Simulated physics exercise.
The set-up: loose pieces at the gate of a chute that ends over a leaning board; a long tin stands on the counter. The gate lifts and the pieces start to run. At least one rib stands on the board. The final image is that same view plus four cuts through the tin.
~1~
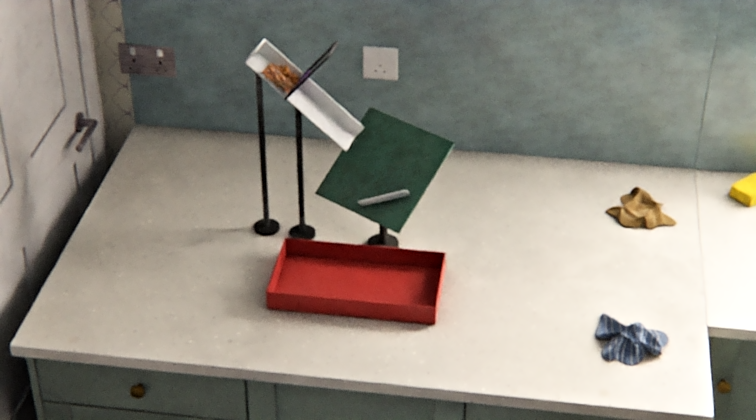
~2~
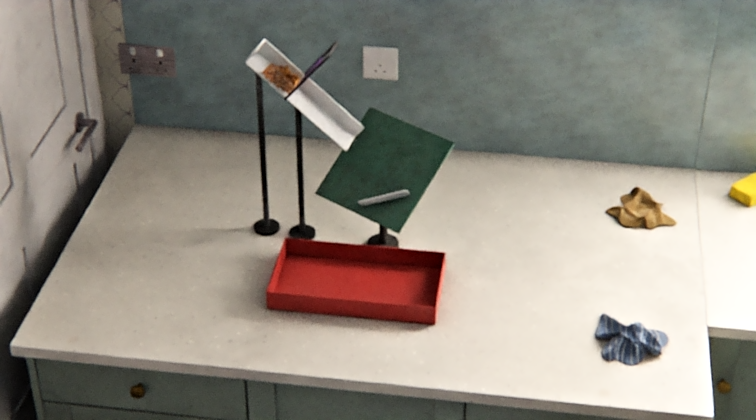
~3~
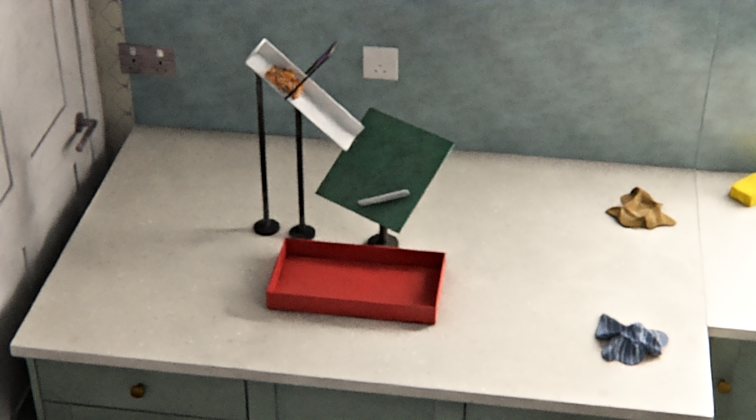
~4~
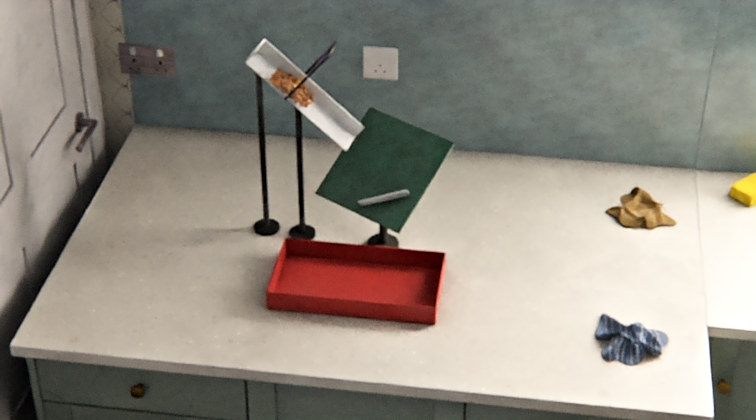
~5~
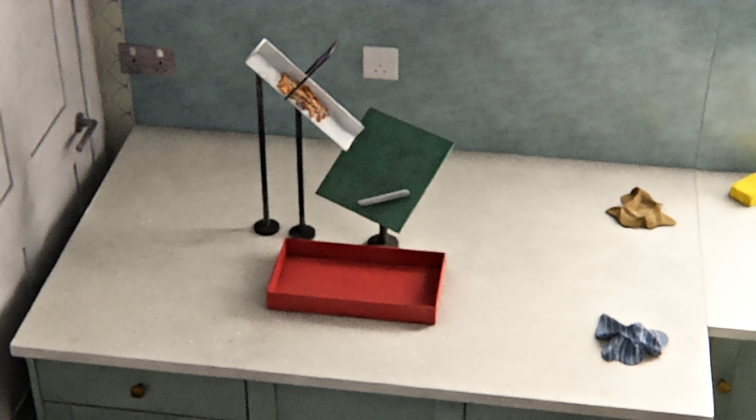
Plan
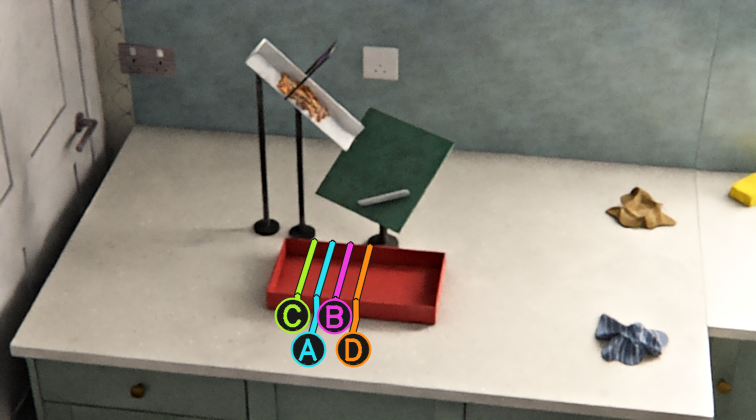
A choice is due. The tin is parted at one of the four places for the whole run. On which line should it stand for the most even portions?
Take A.
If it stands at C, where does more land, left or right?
The right side.
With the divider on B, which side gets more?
Left.
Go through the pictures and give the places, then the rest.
In the first frame, load behind the gate at (284, 79), roasted chickpeas; lip of the chute at (350, 144), sloping fairly steeply.
In the second frame, middle of the board at (384, 168), tilted fairly steeply; middle of its low edge at (356, 213); of its high edge at (411, 124).
In the third frame, front corners of the tin at (267, 292) and (435, 308), empty; front of the load at (297, 96).
In the fourth frame, middle of the load at (293, 89); its front at (312, 100), about a quarter of the way to the lip; rib from (407, 190) to (358, 202).
In the fifth frame, middle of the load at (305, 97); its front at (328, 115), about half of the way to the lip.
On the marked copy, line A crosses the front rim at (316, 296); line B crosses the front rim at (335, 298); line C crosses the front rim at (297, 294); line D crosses the front rim at (356, 300).
With A, of what is caught, about a third on the left of the divider, about two thirds on the right.
With B, of what is caught, nearly all on the left of the divider, a small part on the right.
With C, of what is caught, a stray few on the left of the divider, nearly all on the right.
With D, of what is caught, nearly all on the left of the divider, a small part on the right.
